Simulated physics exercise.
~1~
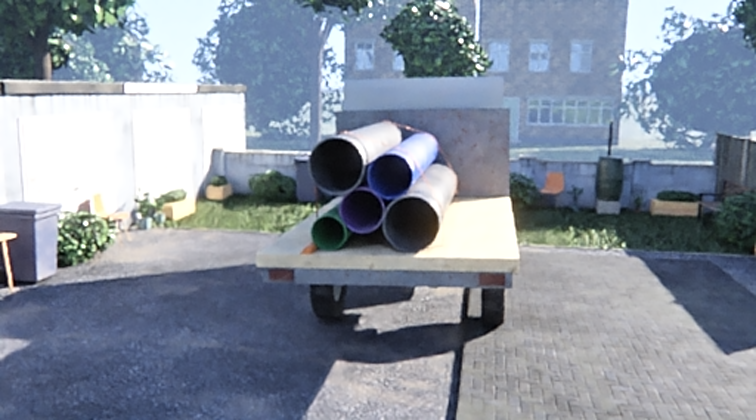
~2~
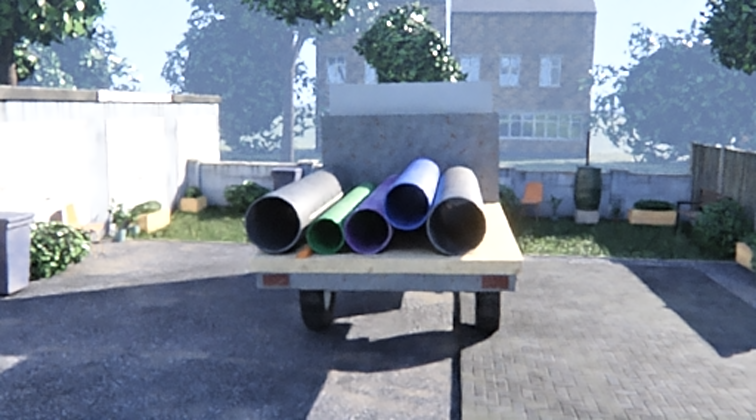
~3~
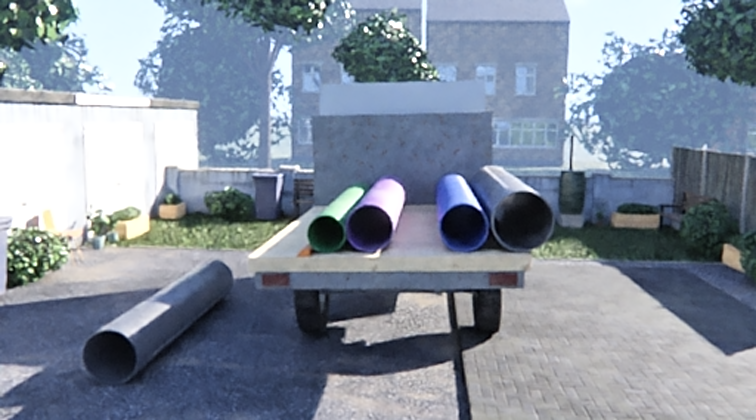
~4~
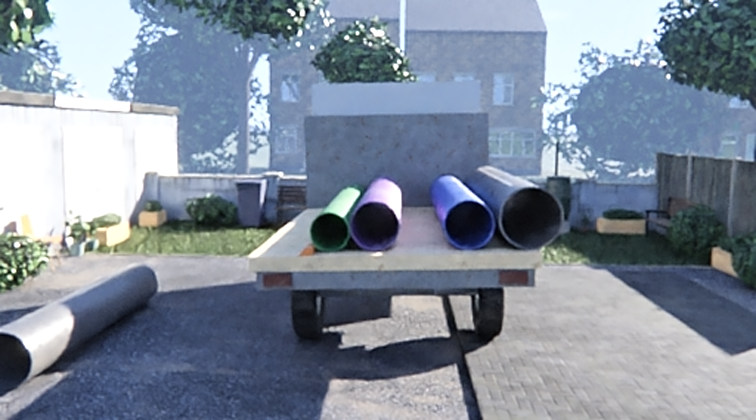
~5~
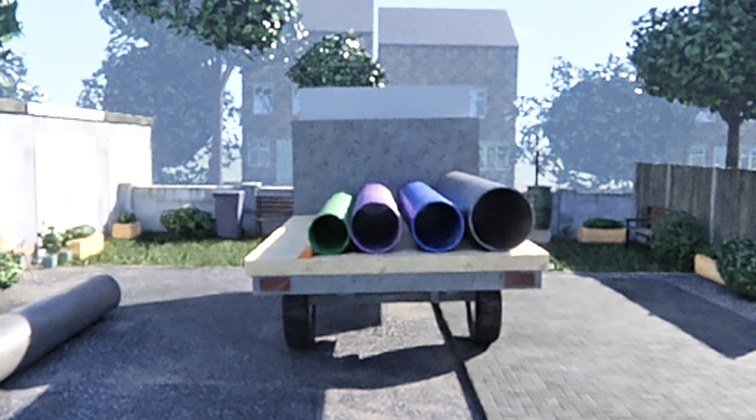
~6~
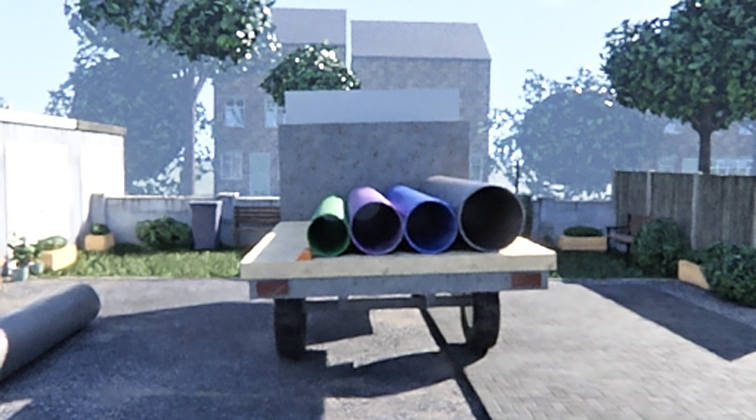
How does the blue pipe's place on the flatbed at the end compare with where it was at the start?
At the start the blue pipe sits in the upper row of the stack, resting on the pipes below. By the end it lies down on the deck, between the purple pipe and the large dark grey one.
